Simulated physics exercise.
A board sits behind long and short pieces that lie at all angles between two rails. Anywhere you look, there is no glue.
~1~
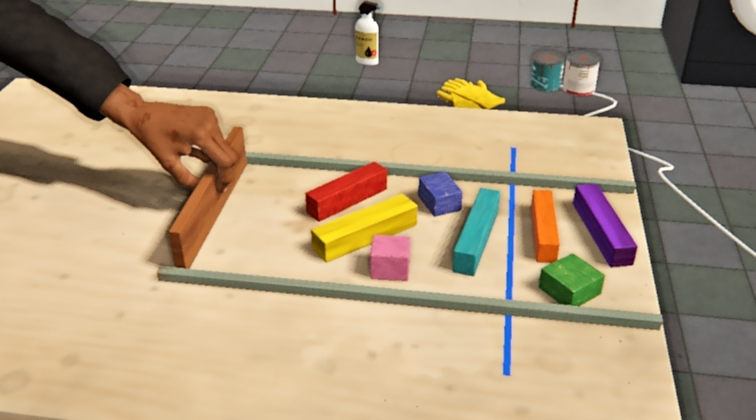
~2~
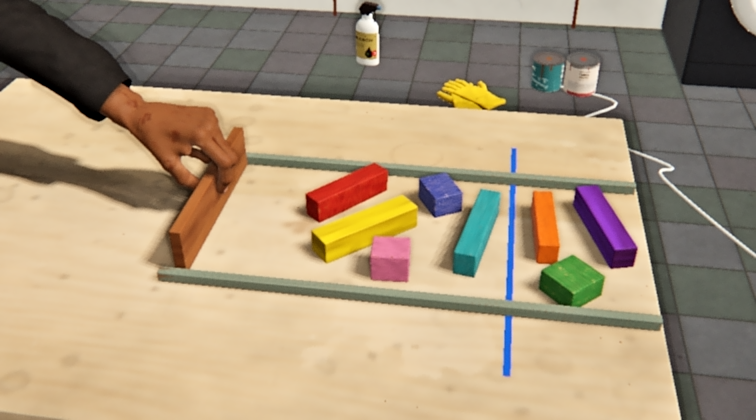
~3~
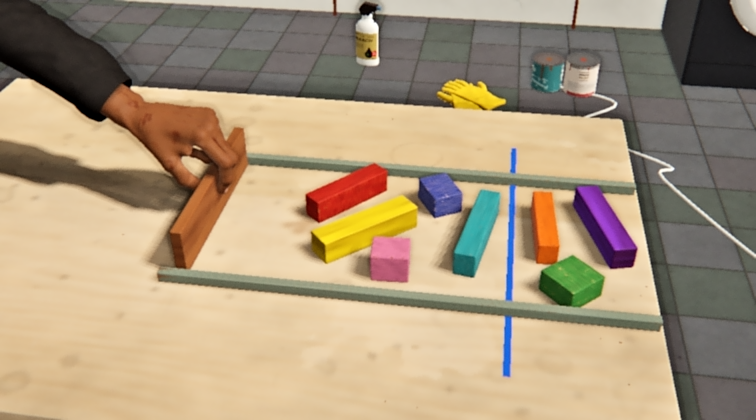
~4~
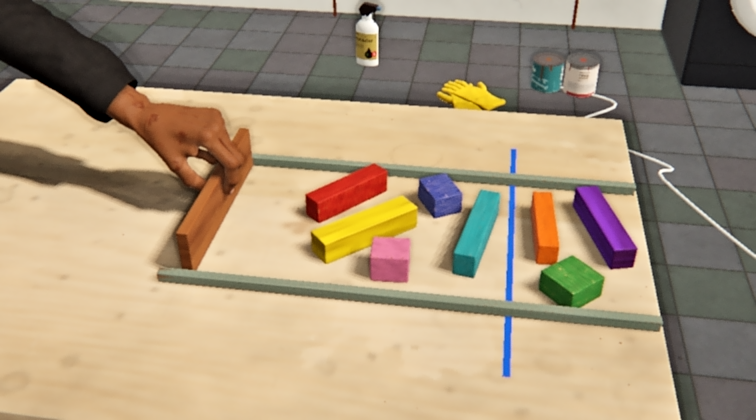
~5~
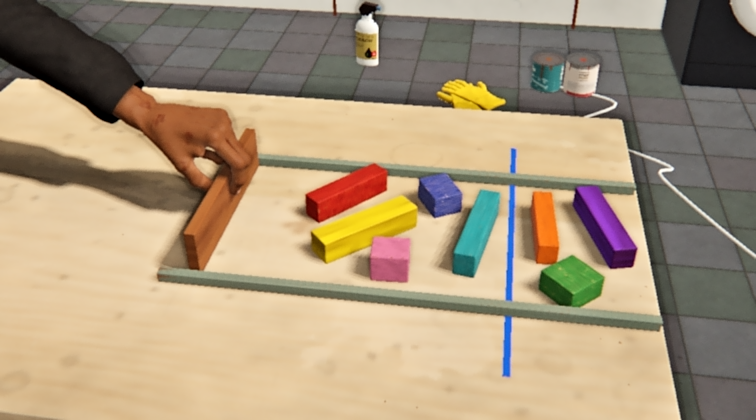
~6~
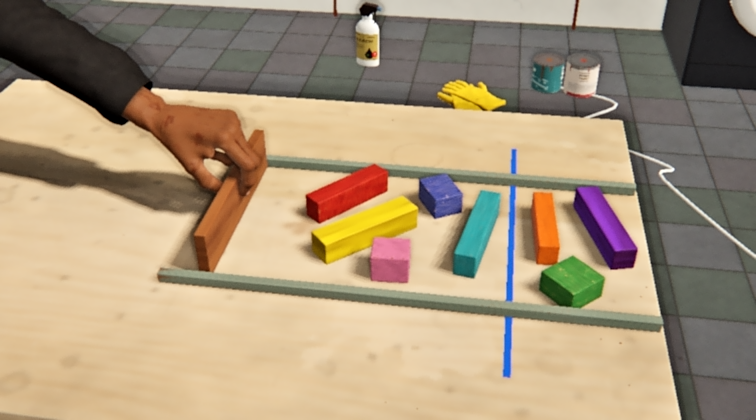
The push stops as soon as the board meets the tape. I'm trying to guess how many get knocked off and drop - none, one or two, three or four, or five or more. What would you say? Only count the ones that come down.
The number gone is nought.
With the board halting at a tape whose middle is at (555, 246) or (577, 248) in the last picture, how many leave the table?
Try 1: 1; try 2: 3.
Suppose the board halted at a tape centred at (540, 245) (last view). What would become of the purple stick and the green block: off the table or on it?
Well, the purple stick topples off and the green block is left in place.
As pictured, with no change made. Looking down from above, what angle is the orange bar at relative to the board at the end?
The angle is about 5 degrees.
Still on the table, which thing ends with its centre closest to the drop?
It is the purple stick.
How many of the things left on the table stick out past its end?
Result: 0.
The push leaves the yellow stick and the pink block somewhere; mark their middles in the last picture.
The first near (548, 239), the second near (528, 287).
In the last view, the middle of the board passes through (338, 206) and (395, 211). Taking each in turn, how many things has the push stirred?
The first count is 2, and then it's 4.
Soon after, none off yet; purple stick at rest near (604, 226); green block at rest near (572, 284); orange bar at rest near (545, 227).
After that, none off yet; purple stick at rest near (604, 226); green block at rest near (572, 284); orange bar displaced a little near (559, 229).
In the end, the number that fall off is zero.
